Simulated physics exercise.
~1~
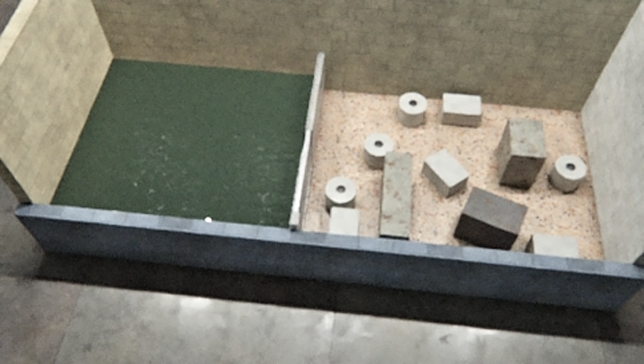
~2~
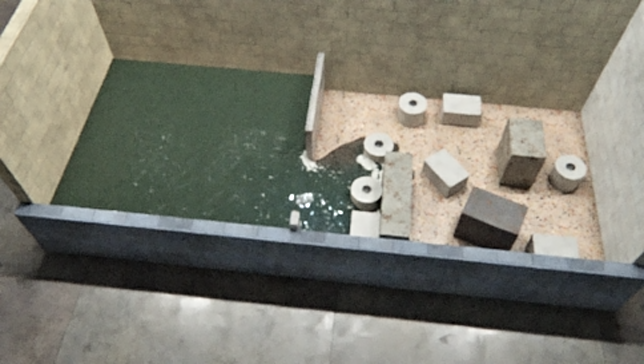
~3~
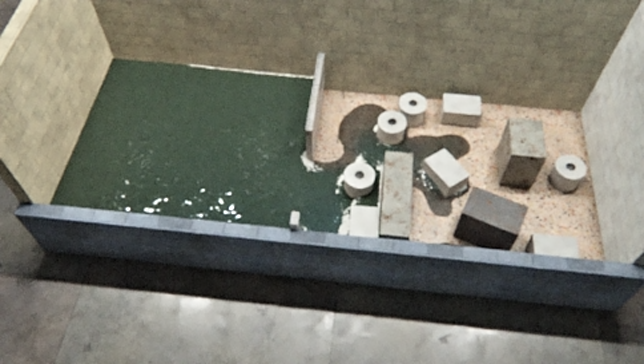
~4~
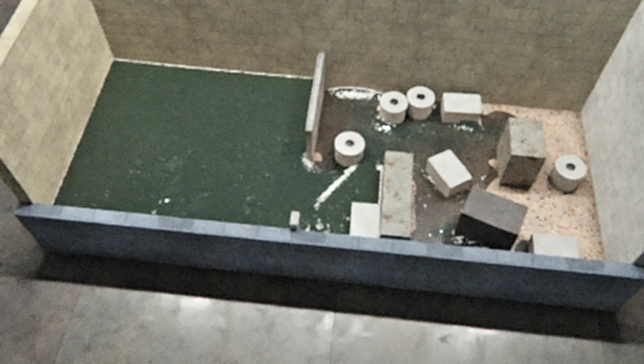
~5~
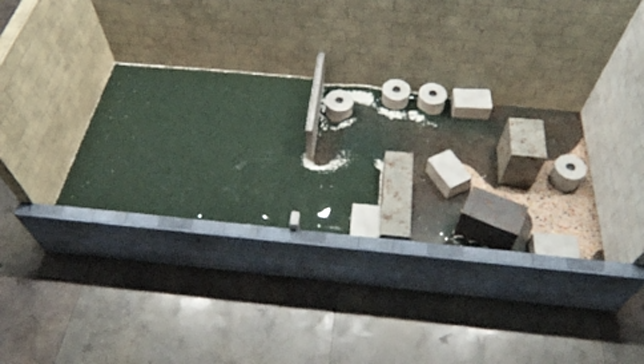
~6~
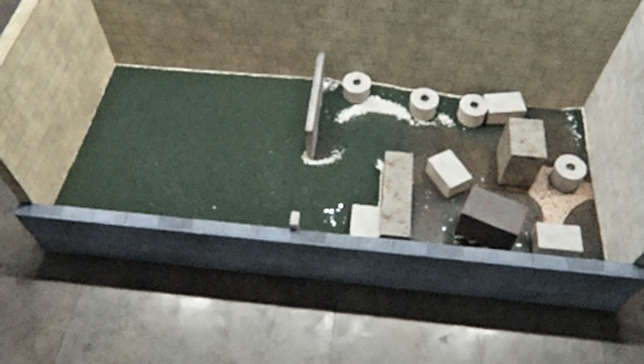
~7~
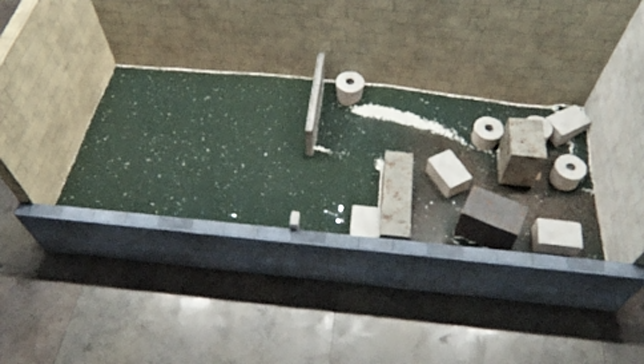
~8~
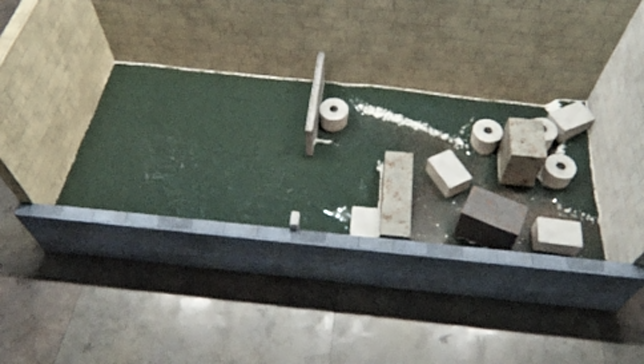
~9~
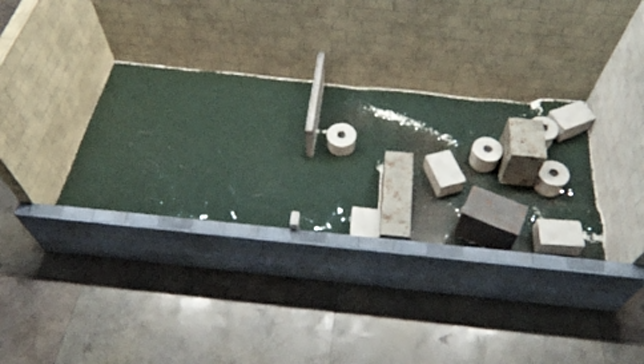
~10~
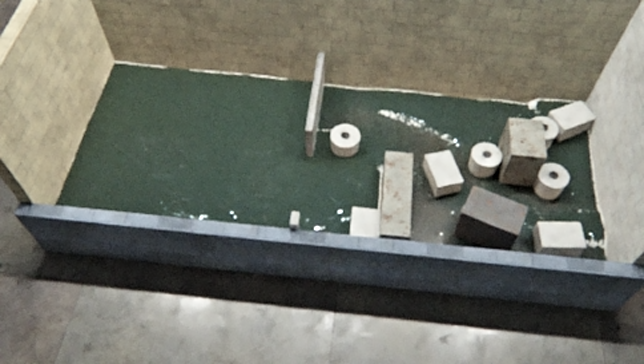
Green water burst from the left room through the gap beside the dividing wall and spread across the speckled floor, carrying several pale tubs and a crate toward the back and right, where most ended up bunched around a big block.
